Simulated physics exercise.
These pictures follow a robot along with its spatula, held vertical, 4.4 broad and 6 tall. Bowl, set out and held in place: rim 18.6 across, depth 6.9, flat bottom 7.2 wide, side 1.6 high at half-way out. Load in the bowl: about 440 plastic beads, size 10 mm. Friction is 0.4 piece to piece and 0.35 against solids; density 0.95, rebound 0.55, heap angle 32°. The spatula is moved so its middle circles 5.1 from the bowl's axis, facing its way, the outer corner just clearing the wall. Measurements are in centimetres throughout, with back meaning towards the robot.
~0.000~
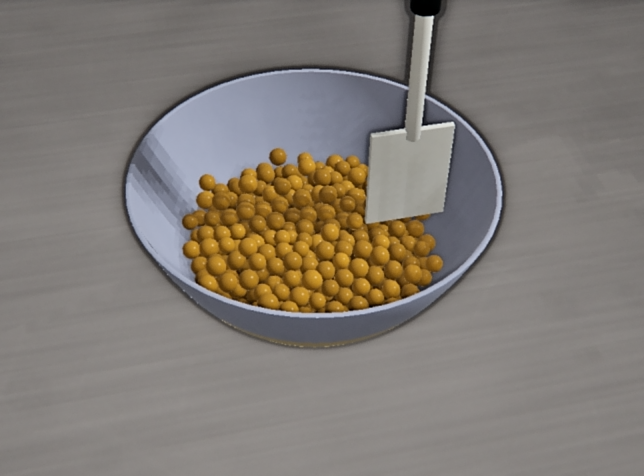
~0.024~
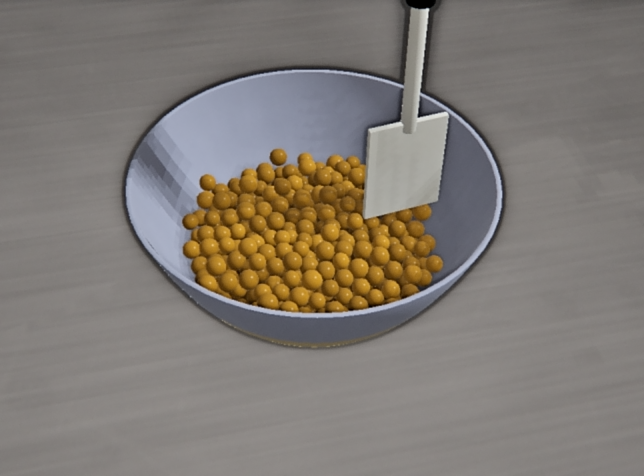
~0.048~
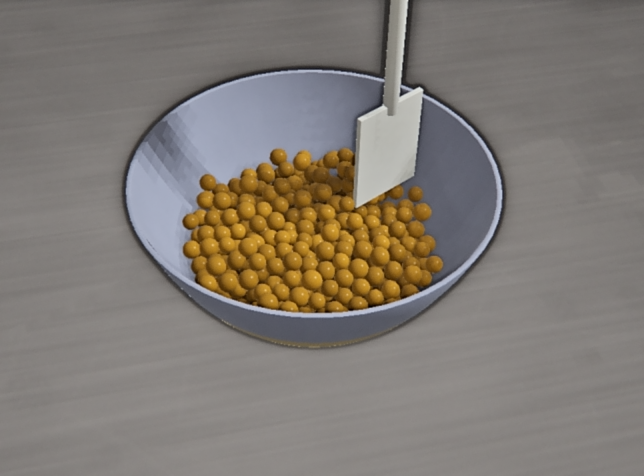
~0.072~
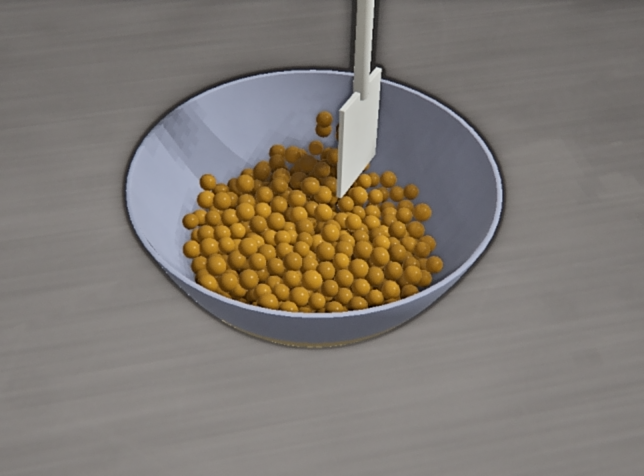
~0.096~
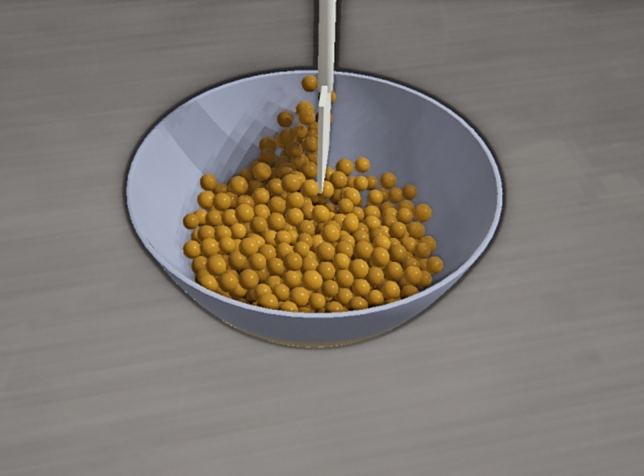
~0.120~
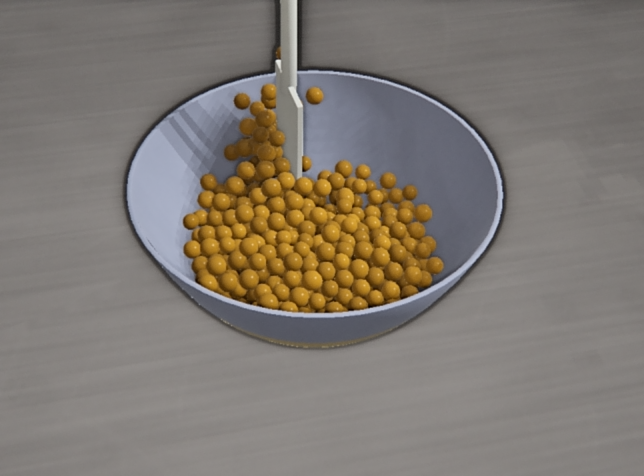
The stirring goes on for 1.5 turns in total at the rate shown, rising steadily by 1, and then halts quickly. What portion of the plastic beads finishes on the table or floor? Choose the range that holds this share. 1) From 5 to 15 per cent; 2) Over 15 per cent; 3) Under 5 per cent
Answer: 1.
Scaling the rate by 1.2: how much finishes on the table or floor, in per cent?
15 %.
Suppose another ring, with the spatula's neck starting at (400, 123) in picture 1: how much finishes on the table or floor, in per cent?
About 20 percent ends up on the table or floor.
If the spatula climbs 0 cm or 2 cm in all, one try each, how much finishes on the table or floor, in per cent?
Around 20 percent, then 0 percent.
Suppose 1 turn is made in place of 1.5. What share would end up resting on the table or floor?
Then roughly 10 percent.
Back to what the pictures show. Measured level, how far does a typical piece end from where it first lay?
Something like 0 centimetres, give or take.
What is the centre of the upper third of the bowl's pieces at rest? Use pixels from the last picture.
It is centred around (317, 240).
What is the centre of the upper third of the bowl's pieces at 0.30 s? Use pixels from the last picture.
The upper third is centred close to (333, 273).
After 0.30 s, 265° round, highest piece 9 above the table; 424 in the bowl, 3 on the table or floor, 16 in flight or on the tool.
After 0.49 s, 76° round, highest piece 9 above the table; 408 in the bowl, 28 on the table or floor, 7 in flight or on the tool.
After 0.78 s, 180° round, highest piece 4 above the table; 407 in the bowl, 36 on the table or floor.
After 1.48 s, 180° round, highest piece 4 above the table; 407 in the bowl, 36 on the table or floor.
In the end, 407 in the bowl, 36 on the table or floor. That is 8 % on the table or floor.
